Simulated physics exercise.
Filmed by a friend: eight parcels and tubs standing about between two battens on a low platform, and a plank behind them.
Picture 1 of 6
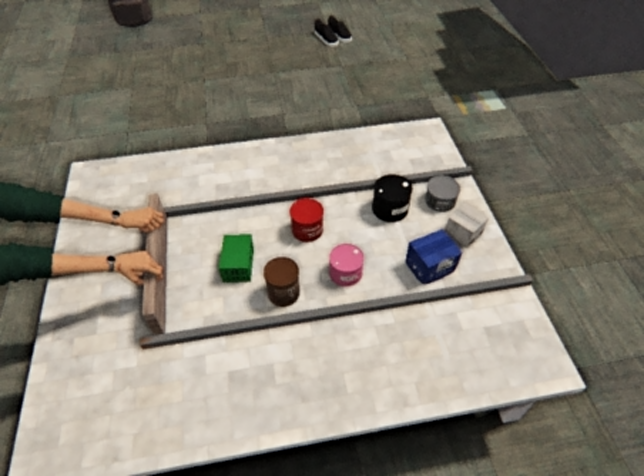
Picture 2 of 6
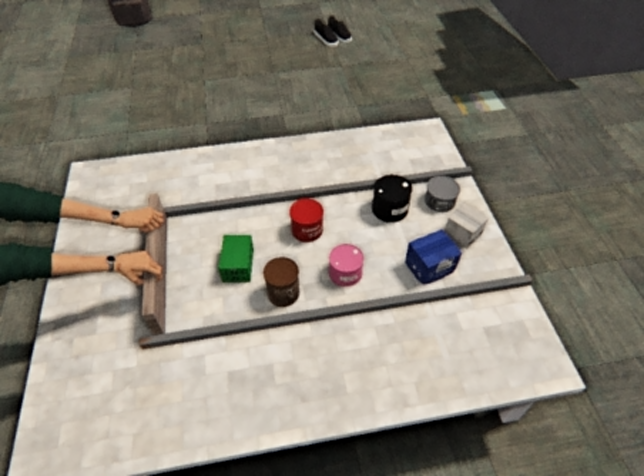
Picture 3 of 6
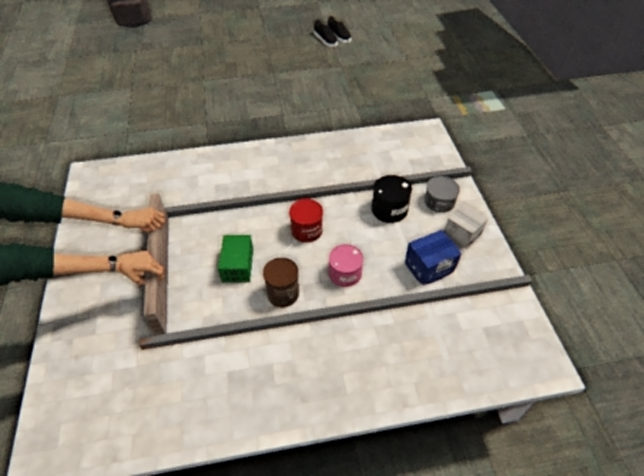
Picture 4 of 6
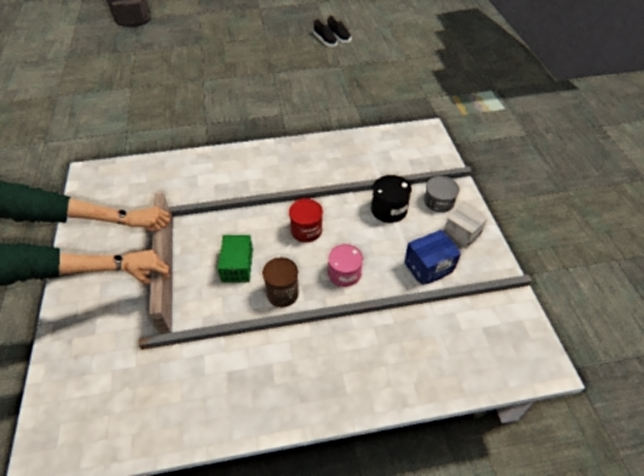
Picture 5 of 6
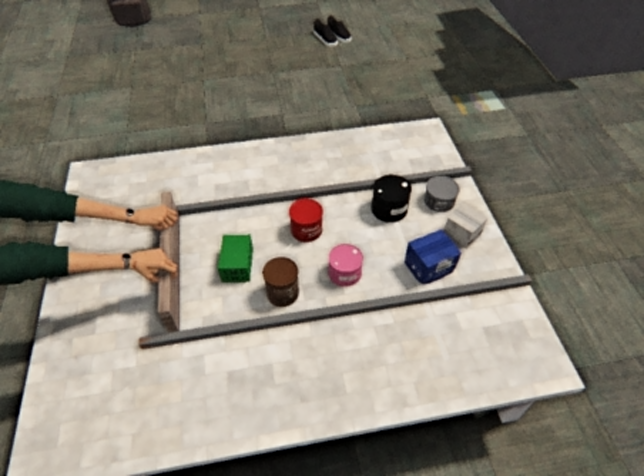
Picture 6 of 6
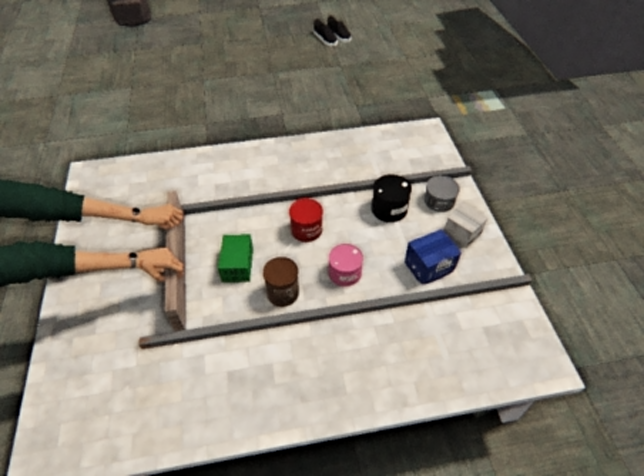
We see two hands holding a plank upright behind eight parcels and tubs set between two battens on a low platform; the hands slide the plank slightly to the right toward the green crate, while the objects stay essentially still.
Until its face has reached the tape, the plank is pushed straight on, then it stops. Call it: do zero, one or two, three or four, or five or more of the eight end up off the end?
Zero end up off it.
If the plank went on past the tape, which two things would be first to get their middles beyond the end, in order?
Order: Grey pail ahead of blue parcel.
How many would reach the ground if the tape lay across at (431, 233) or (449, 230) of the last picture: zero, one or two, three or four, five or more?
Going by the order asked, it's either one or two and then one to two.
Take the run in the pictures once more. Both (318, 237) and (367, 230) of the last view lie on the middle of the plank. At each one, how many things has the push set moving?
I get 4 at the one place and 6 at the other.
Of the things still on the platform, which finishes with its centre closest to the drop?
Grey pail.
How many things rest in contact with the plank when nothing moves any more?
3 in contact.
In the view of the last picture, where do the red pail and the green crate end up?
Final pixels, roughly: (410, 205) for the first, (418, 235) for the other.
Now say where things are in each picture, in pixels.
The first frame shows white parcel (466, 226); grey pail (442, 194); blue parcel (433, 258); plank (157, 261); tape (402, 237).
The second frame shows grey pail (442, 194); green crate (237, 258).
The third frame shows blue parcel (432, 258); pink canister (346, 266).
The fourth frame shows white parcel (465, 226); black canister (391, 199).
The fifth frame shows grey pail (441, 194); brown pail (282, 283).
The sixth frame shows white parcel (465, 226); grey pail (441, 194); blue parcel (432, 258); plank (176, 258); tape (402, 237).
Soon after, none off yet; white parcel at rest near (465, 226); grey pail at rest near (441, 194); blue parcel at rest near (432, 258).
In the end, the number that fall off is zero.
